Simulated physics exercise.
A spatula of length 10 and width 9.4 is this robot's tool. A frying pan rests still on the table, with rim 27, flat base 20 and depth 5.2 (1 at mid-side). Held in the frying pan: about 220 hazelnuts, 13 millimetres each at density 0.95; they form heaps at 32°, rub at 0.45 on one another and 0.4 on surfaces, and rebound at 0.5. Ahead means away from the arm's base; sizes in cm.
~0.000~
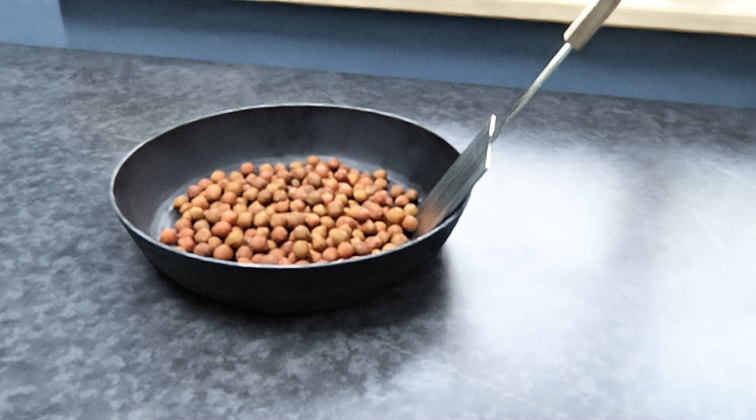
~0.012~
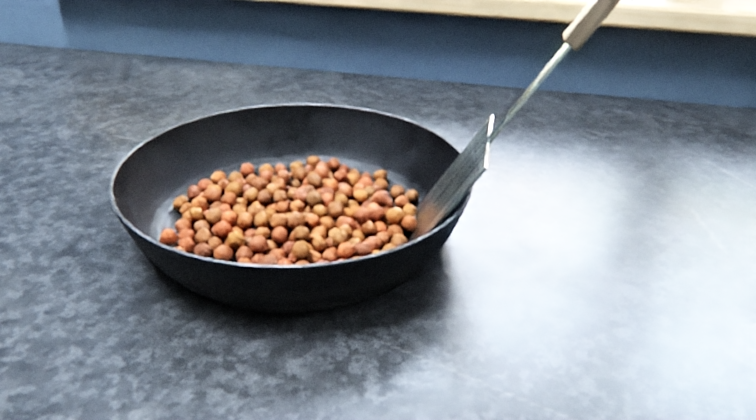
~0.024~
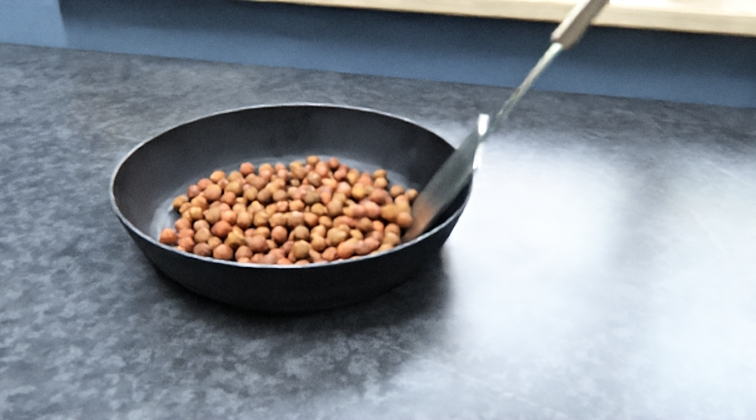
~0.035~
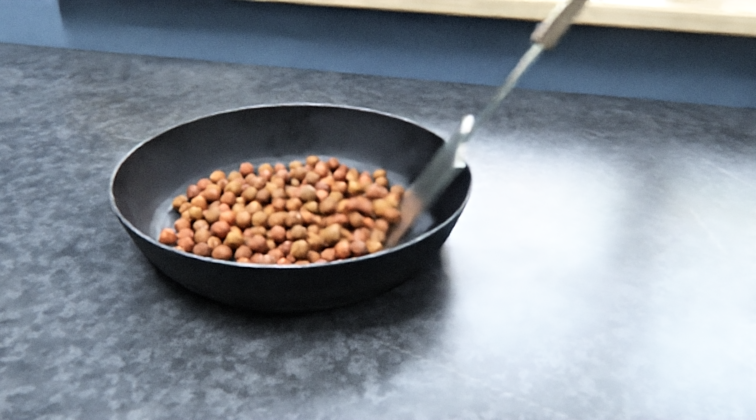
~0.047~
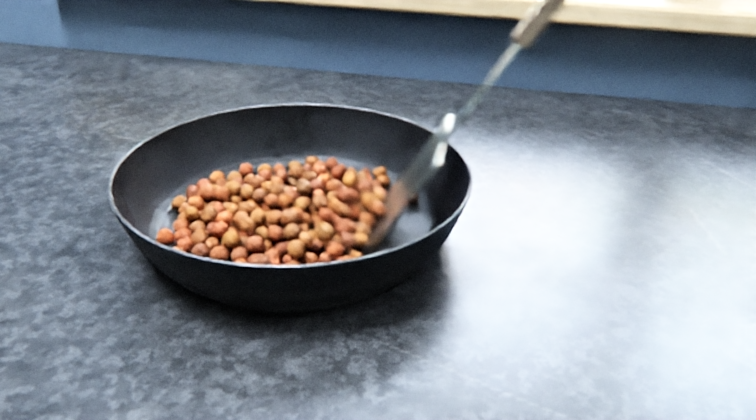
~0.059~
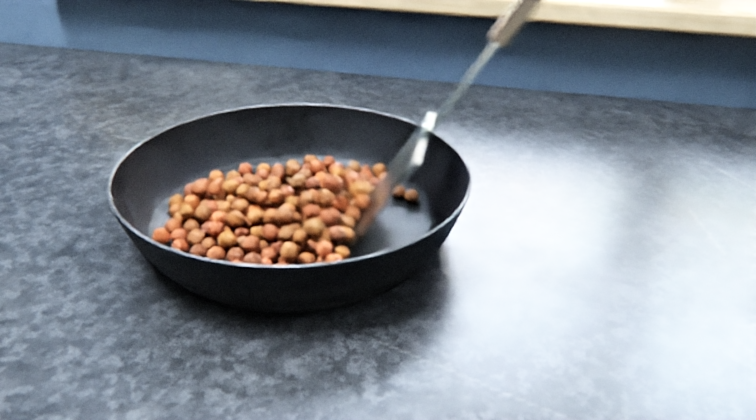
A spatula slides leftward through a black frying pan, pushing the brown hazelnuts together.
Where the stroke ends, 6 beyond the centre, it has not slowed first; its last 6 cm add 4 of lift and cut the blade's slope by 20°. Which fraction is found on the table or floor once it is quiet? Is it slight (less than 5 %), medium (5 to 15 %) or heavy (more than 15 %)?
Medium.
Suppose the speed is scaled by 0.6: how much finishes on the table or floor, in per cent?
The share would be near 0 in a hundred.
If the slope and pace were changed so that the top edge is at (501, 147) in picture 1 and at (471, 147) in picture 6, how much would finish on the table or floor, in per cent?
Roughly 0 percent ends up there.
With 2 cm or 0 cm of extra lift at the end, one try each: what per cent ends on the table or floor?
Roughly 0 % and then 0 %.
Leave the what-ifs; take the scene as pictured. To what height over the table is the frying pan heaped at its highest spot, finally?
It reaches around 4.5 cm.
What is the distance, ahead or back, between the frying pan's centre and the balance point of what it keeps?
I'd say it's roughly 5.5 cm toward the front.
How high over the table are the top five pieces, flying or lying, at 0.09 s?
I'd put it close to 5 cm.
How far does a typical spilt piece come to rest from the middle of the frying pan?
About 48 cm.
By 0.09 s, sloping 59°, highest piece 6 above the table; 219 in the frying pan.
By 0.12 s, sloping 52°, highest piece 7 above the table; 219 in the frying pan.
By 0.33 s, sloping 39°, highest piece 5 above the table; 199 in the frying pan, 16 on the table or floor, 4 on the blade or in flight.
By 1.38 s, sloping 39°, highest piece 5 above the table; 199 in the frying pan, 20 on the table or floor.
Final count, 199 in the frying pan, 20 on the table or floor. That is 9 % on the table or floor.
